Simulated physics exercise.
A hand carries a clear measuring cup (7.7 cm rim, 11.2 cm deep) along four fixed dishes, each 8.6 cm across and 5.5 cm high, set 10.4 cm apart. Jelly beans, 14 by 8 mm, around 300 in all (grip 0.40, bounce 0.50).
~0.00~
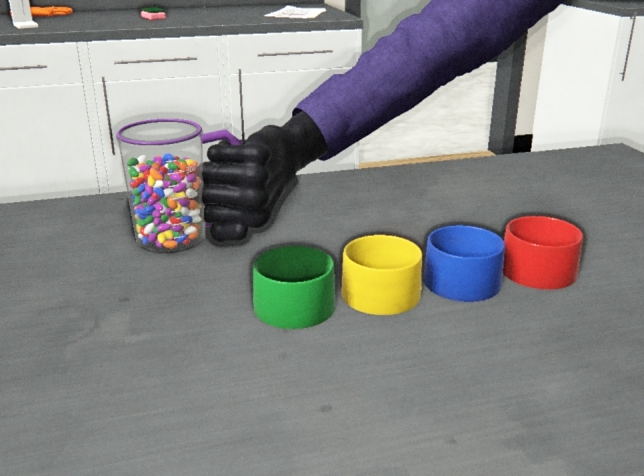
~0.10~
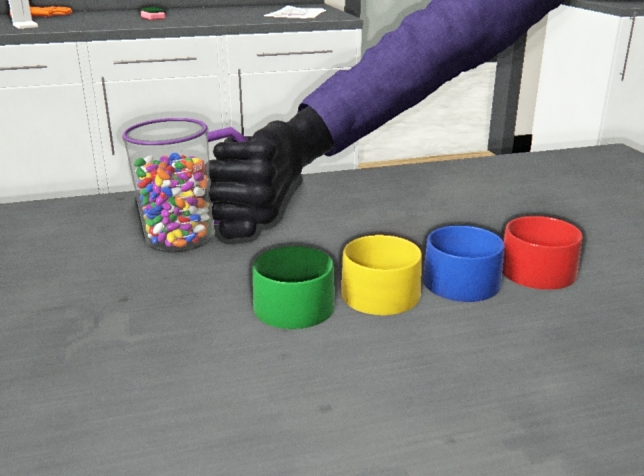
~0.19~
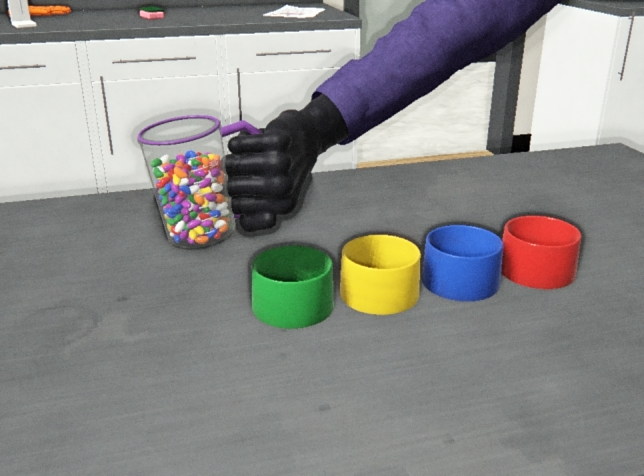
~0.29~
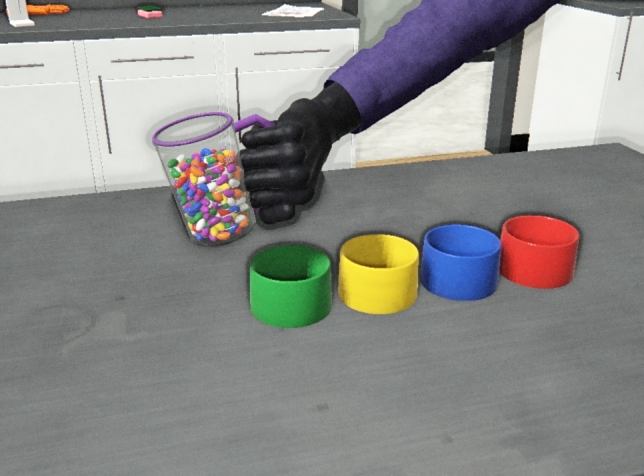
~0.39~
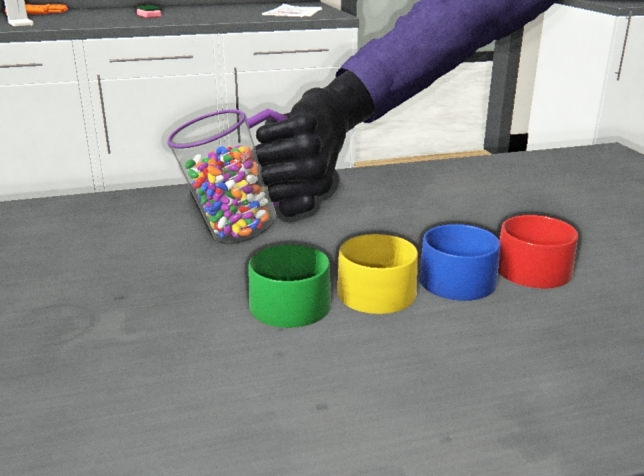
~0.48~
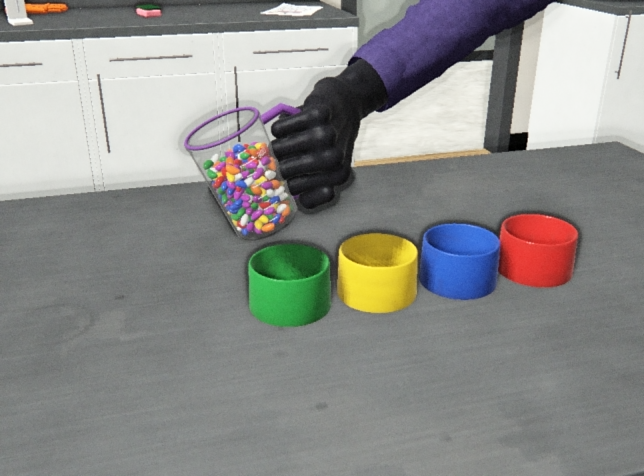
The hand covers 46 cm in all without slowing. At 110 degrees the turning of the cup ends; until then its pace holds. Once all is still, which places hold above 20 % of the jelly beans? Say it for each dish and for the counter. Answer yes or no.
Red: No, blue: Yes, green: No, yellow: No, counter: Yes.
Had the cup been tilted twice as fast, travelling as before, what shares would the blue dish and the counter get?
Blue 10; counter 30.
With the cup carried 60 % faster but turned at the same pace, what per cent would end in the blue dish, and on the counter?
Blue 30, counter 60.
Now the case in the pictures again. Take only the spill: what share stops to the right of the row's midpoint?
Some 100 per cent.
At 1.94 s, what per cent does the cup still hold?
Some 100 per cent of the load.
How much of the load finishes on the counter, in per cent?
Some 50 per cent.
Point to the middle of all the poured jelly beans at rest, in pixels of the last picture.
Near (484, 270).
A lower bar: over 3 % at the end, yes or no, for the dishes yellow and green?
Yellow no; green no.
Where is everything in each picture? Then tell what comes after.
The first picture shows cup at (166, 186), tilt 0 degrees, lip at (118, 135), moved 0.0 cm; middle of the pieces at (172, 200); green dish at (294, 264); yellow dish at (383, 253); blue dish at (466, 242); red dish at (544, 232).
The second picture shows cup at (173, 186), tilt 2 degrees, lip at (124, 136), moved 0.8 cm; middle of the pieces at (180, 199).
The third picture shows cup at (191, 183), tilt 7 degrees, lip at (139, 137), moved 2.7 cm; middle of the pieces at (199, 196).
The fourth picture shows cup at (208, 181), tilt 12 degrees, lip at (154, 140), moved 4.6 cm; middle of the pieces at (217, 193).
The fifth picture shows cup at (226, 179), tilt 17 degrees, lip at (169, 142), moved 6.5 cm; middle of the pieces at (236, 190).
The sixth picture shows cup at (245, 176), tilt 22 degrees, lip at (186, 145), moved 8.4 cm; middle of the pieces at (255, 186); green dish at (289, 262); yellow dish at (378, 251); blue dish at (462, 240); red dish at (540, 230). The cup turns about 50 degrees a second and travels 20 cm a second.
After 1.36 s, tilt 67 degrees; cup holds 100 %.
Then, at 1.94 s, tilt 97 degrees; cup holds 100 %.
After 2.58 s, tilt 110 degrees; cup holds 40 %, red 5 %, blue 35 %.
In the end, at 4.5 s, red 10 %, blue 40 %, green 0 %, yellow 0 %, counter 50 %.
